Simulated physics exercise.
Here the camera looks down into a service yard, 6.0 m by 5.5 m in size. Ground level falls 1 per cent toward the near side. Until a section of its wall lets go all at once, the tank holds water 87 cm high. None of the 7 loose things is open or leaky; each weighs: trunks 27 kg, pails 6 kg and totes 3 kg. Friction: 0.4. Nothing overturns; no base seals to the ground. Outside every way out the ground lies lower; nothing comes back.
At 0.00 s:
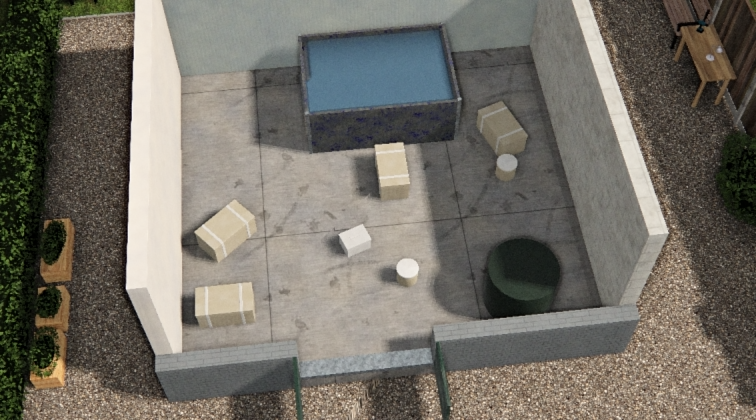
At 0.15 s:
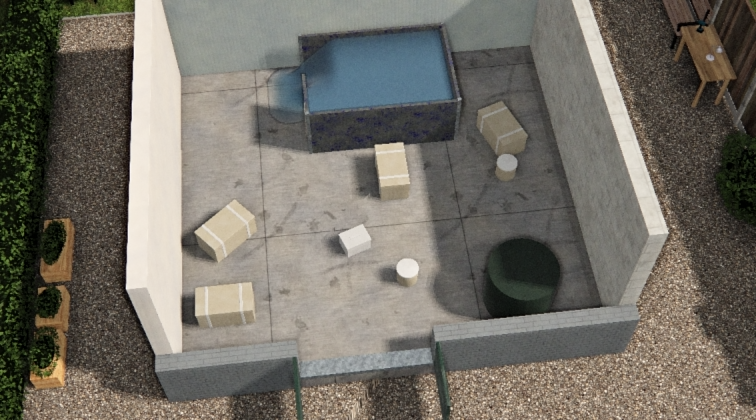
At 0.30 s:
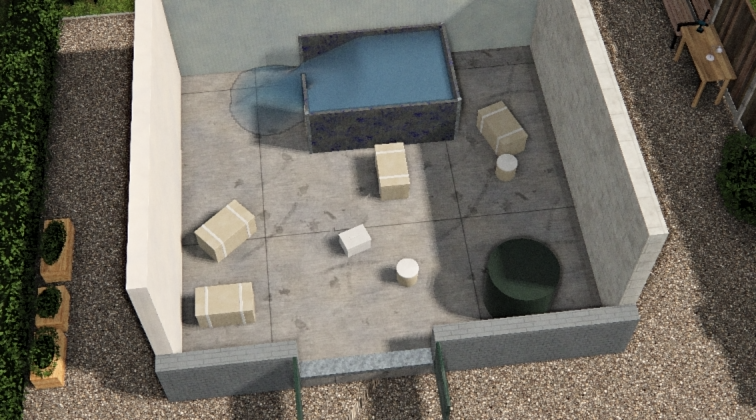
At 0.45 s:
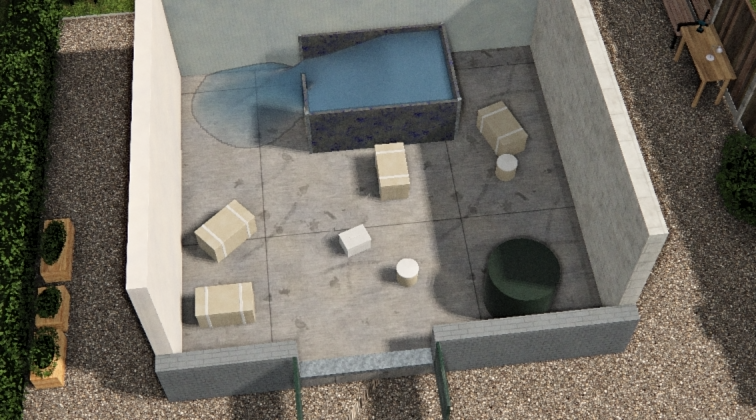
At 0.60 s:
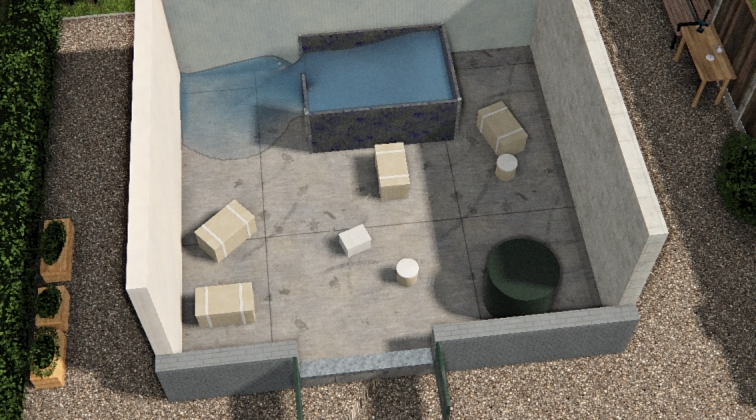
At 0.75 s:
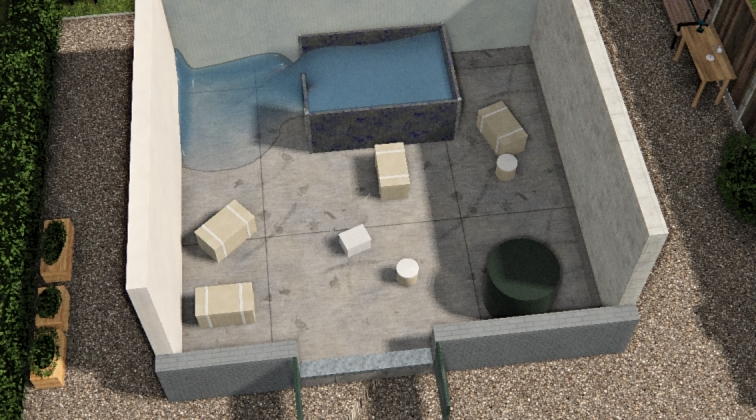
At first, a raised tank of blue water stands at the back of a walled yard scattered with pale boxes, small white objects and a dark round container. Water pours from the tank's left side and fans across the paving, then spreads to the left wall, while the objects stay still.
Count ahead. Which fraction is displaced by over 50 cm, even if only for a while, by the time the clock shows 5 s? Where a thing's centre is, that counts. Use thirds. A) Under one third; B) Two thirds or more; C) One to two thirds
One to two thirds.
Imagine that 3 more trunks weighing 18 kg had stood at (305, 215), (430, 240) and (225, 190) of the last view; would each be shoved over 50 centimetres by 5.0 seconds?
In order: Beyond it, within it, beyond it.
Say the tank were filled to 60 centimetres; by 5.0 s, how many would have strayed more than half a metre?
In that case the number is 3.
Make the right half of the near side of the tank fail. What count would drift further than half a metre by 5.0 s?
5.
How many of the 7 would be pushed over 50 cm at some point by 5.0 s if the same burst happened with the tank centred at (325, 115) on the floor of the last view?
Result: 3 of them.
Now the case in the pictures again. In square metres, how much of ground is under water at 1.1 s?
Near 7.5 m2 in all.
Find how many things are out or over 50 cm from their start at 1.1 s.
At that time I count 0.
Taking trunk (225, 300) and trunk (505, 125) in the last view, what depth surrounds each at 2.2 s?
First about 5 cm, second about 0 cm.
After 1.1 s 0 of 7 are over 50 cm from their spots; 0 afloat.
After 2.2 s 1 of 7 are over 50 cm from their spots; 0 afloat.
After 3.5 s 3 of 7 are over 50 cm from their spots; 1 afloat.
After 5.0 s 4 of 7 are over 50 cm from their spots, and 4 have been at some point; 1 afloat.
